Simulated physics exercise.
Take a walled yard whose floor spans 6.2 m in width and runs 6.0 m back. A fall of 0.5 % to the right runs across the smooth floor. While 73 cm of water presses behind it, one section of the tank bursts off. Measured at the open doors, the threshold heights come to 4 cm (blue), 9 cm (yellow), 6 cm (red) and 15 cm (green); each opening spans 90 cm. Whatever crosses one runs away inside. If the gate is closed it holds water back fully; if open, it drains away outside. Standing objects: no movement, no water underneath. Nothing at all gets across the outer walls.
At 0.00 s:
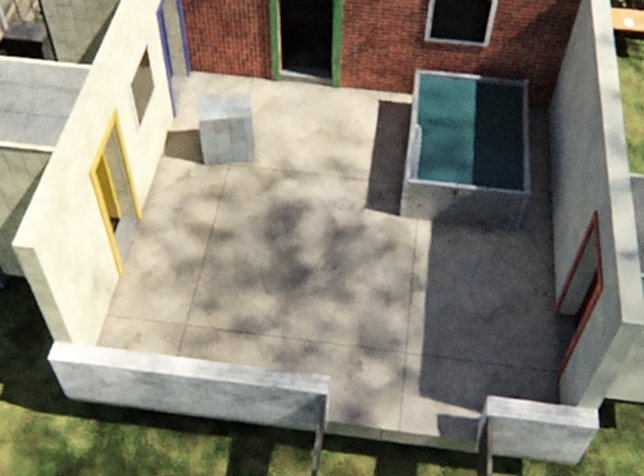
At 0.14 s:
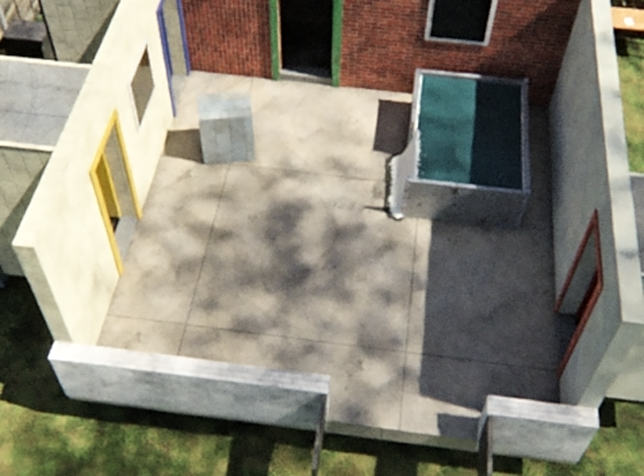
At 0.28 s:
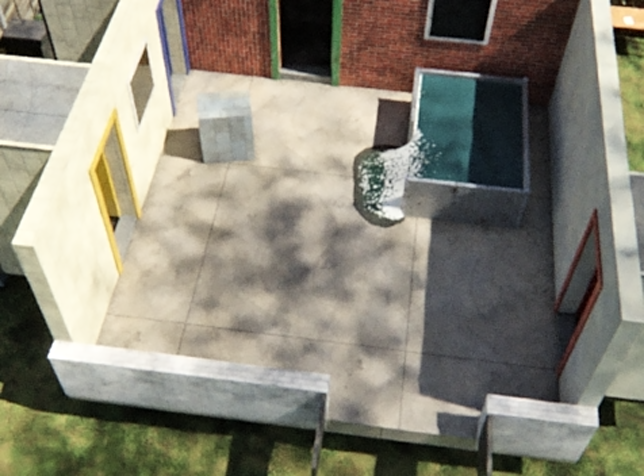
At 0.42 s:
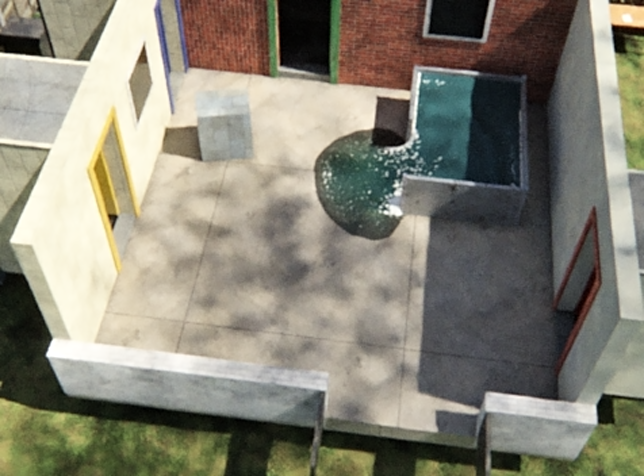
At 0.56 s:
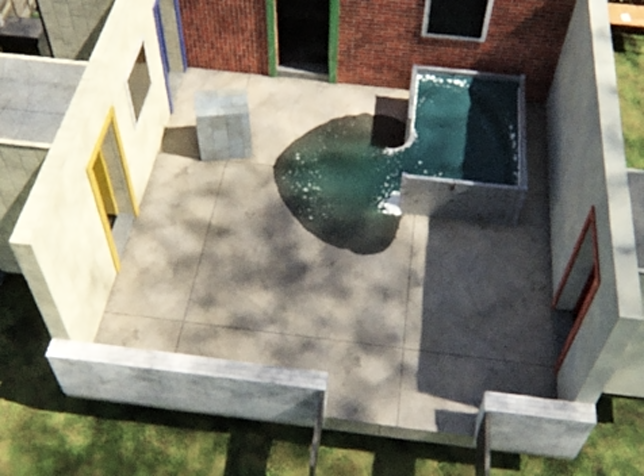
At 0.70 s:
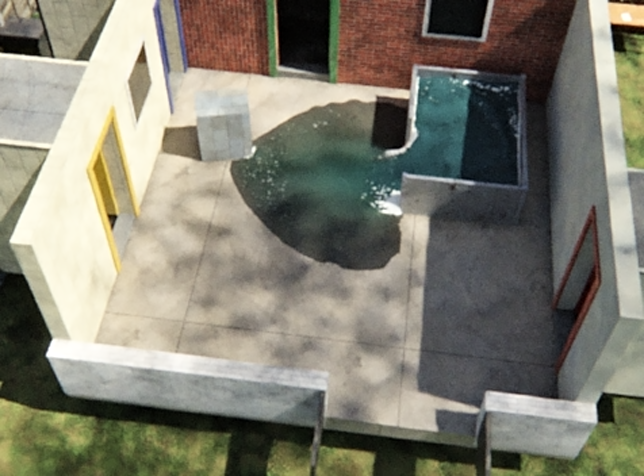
A walled yard's tank bursts open on its left side, and water spreads leftward across the floor.
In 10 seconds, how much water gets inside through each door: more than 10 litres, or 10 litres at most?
In order: The blue door lets in more than the cap; the yellow door lets in more than the cap; the red door lets in more than the cap; the green door lets in less than the cap.
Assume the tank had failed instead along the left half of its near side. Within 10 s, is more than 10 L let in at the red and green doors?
Red beyond, green short.
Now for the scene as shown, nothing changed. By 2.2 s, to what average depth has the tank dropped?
The mean depth is around 37 cm.
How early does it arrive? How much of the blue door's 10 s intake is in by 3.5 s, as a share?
I'd put it at about 40 per cent by that point.
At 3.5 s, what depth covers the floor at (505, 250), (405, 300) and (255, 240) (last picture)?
I'd read it as roughly 0, 0 and 3 cm, in that order.
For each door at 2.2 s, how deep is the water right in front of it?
Door by door, in cm: Blue reads 14, yellow reads 21, red reads 0, green reads 4.
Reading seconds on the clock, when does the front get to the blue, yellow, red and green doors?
Arrival times: Blue 1.4 seconds, yellow 1.5 seconds, red 6.0 seconds, green 1.1 seconds.
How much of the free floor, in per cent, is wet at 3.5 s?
Close to 55 in a hundred parts are wet.
After 1.4 s water covers 40 % of the floor and is deepest (38 cm) near (396, 193); blue door not reached, yellow door not reached, red door not reached, green door 7 cm at the sill, 0 L in.
After 2.2 s water covers 55 % of the floor and is deepest (34 cm) near (145, 193); blue door 14 cm at the sill, 18 L in, yellow door 21 cm at the sill, 23 L in, red door not reached, green door 4 cm at the sill, 0 L in.
After 3.5 s water covers 55 % of the floor and is deepest (28 cm) near (90, 357); blue door 18 cm at the sill, 121 L in, yellow door 16 cm at the sill, 73 L in, red door not reached, green door 7 cm at the sill, 0 L in.
After 6.0 s water covers 85 % of the floor and is deepest (14 cm) near (86, 369); blue door 12 cm at the sill, 255 L in, yellow door 12 cm at the sill, 99 L in, red door not reached, green door 9 cm at the sill, 0 L in.
After 10.0 s water covers 100 % of the floor and is deepest (13 cm) near (545, 111); blue door 7 cm at the sill, 317 L in, yellow door 6 cm at the sill, 105 L in, red door 9 cm at the sill, 38 L in, green door 6 cm at the sill, 0 L in.
